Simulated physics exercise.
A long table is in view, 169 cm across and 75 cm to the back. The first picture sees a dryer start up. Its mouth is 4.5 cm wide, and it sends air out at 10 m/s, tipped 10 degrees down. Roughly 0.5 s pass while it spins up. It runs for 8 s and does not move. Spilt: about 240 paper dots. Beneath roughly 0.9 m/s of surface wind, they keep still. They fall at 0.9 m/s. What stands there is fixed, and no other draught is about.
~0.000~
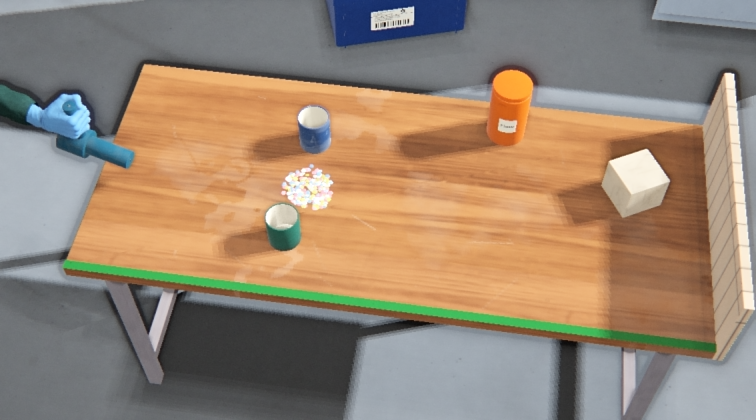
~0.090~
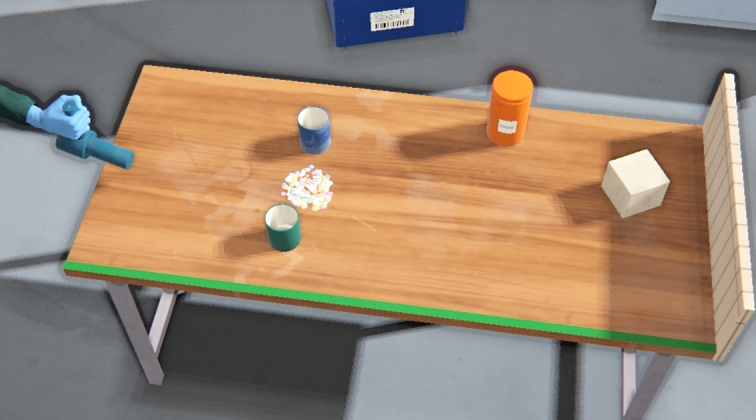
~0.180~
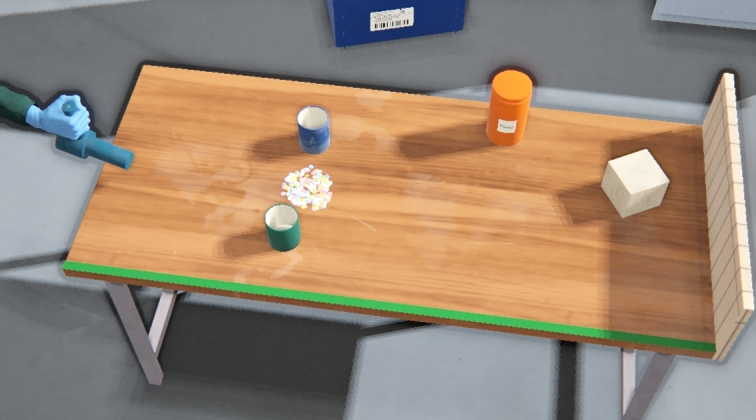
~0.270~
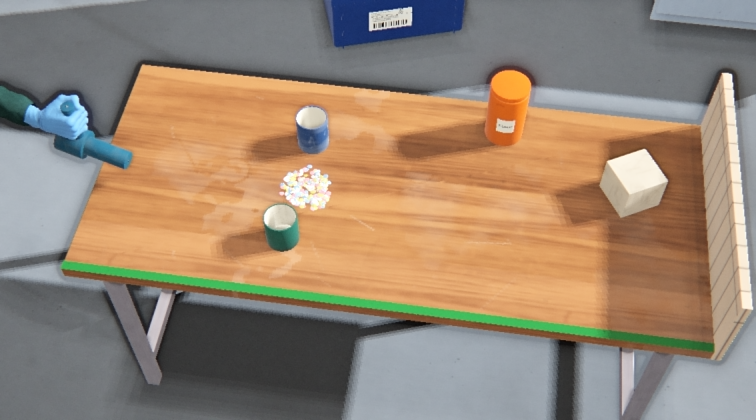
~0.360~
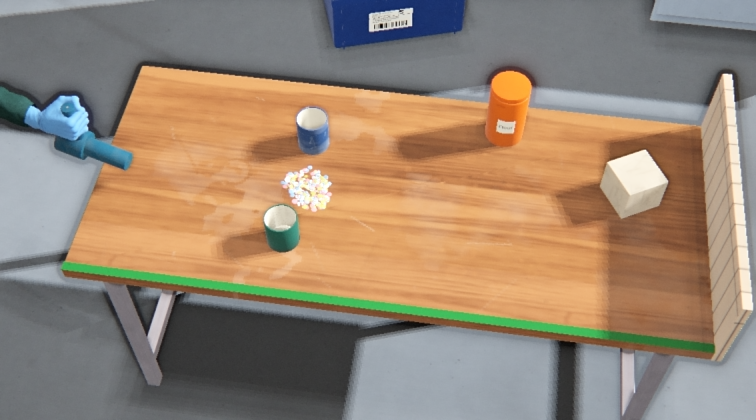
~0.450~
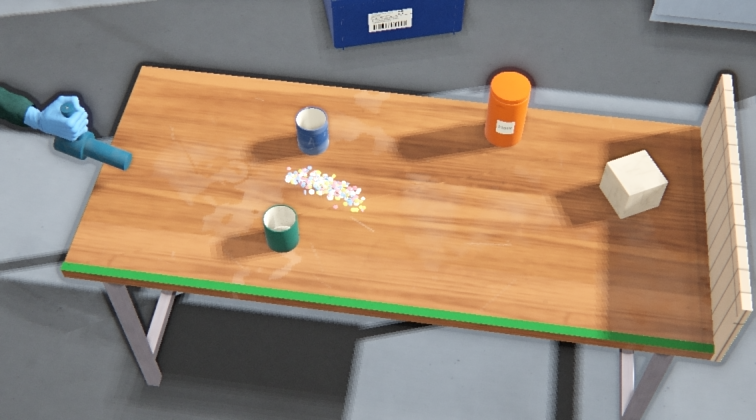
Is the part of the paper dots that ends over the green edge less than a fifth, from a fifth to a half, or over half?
It is less than a fifth.
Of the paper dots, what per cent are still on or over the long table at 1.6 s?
Estimate: Around 100 percent.
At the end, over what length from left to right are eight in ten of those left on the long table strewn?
Around 60 centimetres from left to right.
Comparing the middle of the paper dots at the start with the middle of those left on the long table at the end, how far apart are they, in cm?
The middle ends up about 90 cm from the start.
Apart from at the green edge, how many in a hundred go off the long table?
Roughly 50 per cent.
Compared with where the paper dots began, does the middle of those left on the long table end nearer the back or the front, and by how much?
Rearward, some 25 cm.
After 1.6 s the count stands so, 0 % are over the green edge; the middle of those still in play is near (529, 166).
After 2.6 s the count stands so, 0 % are over the green edge; the middle of those still in play is near (600, 157).
After 4.4 s the count stands so, 0 % are over the green edge; the middle of those still in play is near (612, 142).
After 8.0 s, at the end, 0 % are over the green edge; the middle of those still in play is near (624, 162).
